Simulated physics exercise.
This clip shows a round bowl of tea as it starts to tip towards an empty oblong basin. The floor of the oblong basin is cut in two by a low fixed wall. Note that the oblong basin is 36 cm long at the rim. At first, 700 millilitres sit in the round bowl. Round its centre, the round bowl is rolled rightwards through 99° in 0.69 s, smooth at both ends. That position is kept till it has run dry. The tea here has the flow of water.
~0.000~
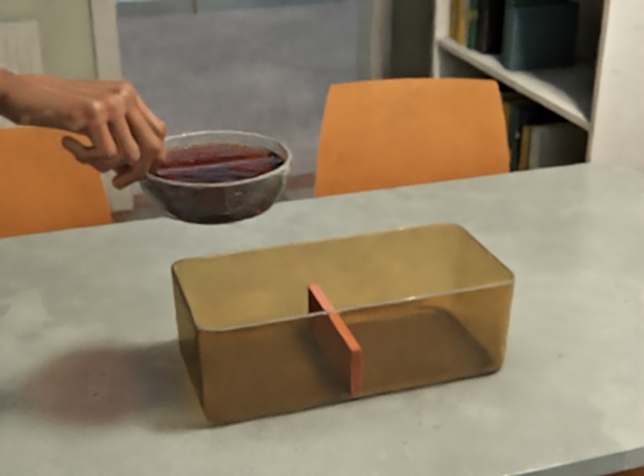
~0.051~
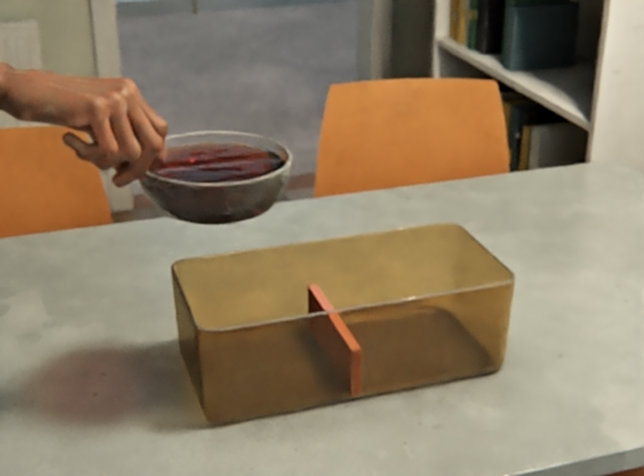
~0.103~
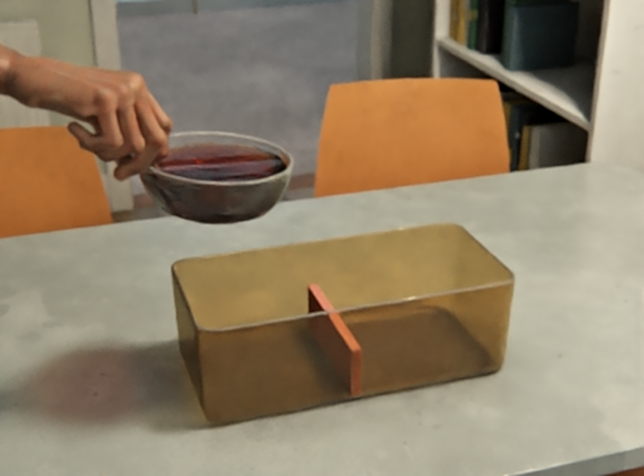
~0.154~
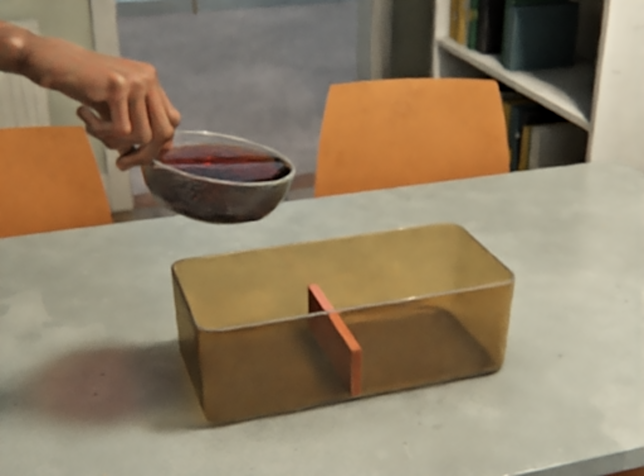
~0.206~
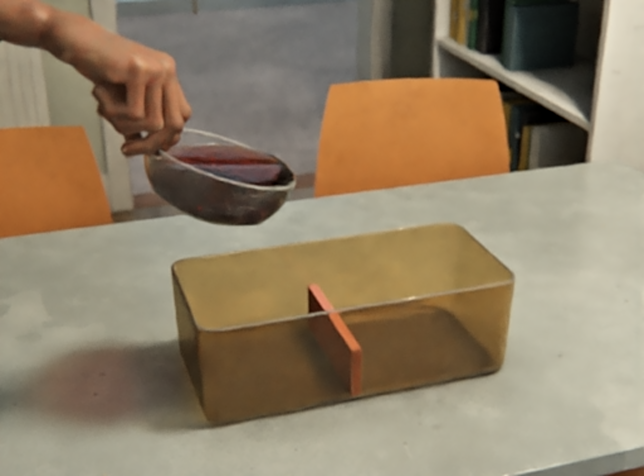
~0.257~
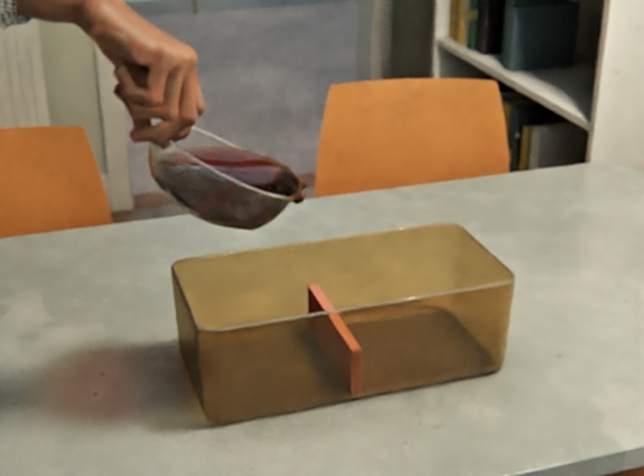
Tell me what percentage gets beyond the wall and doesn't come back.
Around 48 % gets beyond the wall and stays.
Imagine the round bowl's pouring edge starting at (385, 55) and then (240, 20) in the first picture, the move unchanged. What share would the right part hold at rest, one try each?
Result: 90 per cent, then 40 per cent.
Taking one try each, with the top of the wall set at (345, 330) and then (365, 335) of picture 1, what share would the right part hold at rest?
35 % and 20 %.
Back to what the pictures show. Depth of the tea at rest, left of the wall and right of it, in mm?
Left about 14 mm, right about 12 mm.
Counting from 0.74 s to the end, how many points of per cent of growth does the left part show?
It comes to some 1 per cent.
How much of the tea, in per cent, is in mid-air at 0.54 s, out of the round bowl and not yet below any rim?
Around 32 percent.
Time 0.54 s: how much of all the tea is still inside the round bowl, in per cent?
Roughly 12 percent.
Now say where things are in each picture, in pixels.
The first frame shows tilt 0°; pouring edge (286, 150); surface from (140, 171) to (282, 156); the oblong basin's rim runs from (183, 296) to (486, 250); the wall's top is at (333, 316).
The second frame shows tilt 1°; pouring edge (287, 152); surface from (140, 171) to (282, 157).
The third frame shows tilt 5°; pouring edge (288, 157); surface from (141, 169) to (285, 159).
The fourth frame shows tilt 12°; pouring edge (290, 164); surface from (144, 167) to (287, 161).
The fifth frame shows tilt 20°; pouring edge (291, 175); surface from (148, 166) to (290, 167); 2 per cent is over the edge.
The sixth frame shows tilt 30°; pouring edge (289, 188); surface from (153, 167) to (278, 173); 9 per cent is over the edge.
After 0.54 s the tilt is 87° and 11 per cent is still to pour, 19 is left of the wall and 38 right of it.
After 0.74 s the tilt is 99° and 1 per cent is still to pour, 48 is left of the wall and 48 right of it.
After 0.96 s the tilt is 99° and 0 per cent is still to pour, 50 is left of the wall and 48 right of it.
After 1.19 s the tilt is 99° and 0 per cent is still to pour, 50 is left of the wall and 48 right of it.
In the end 50 per cent lies left of the wall, 48 right of it and 2 outside.
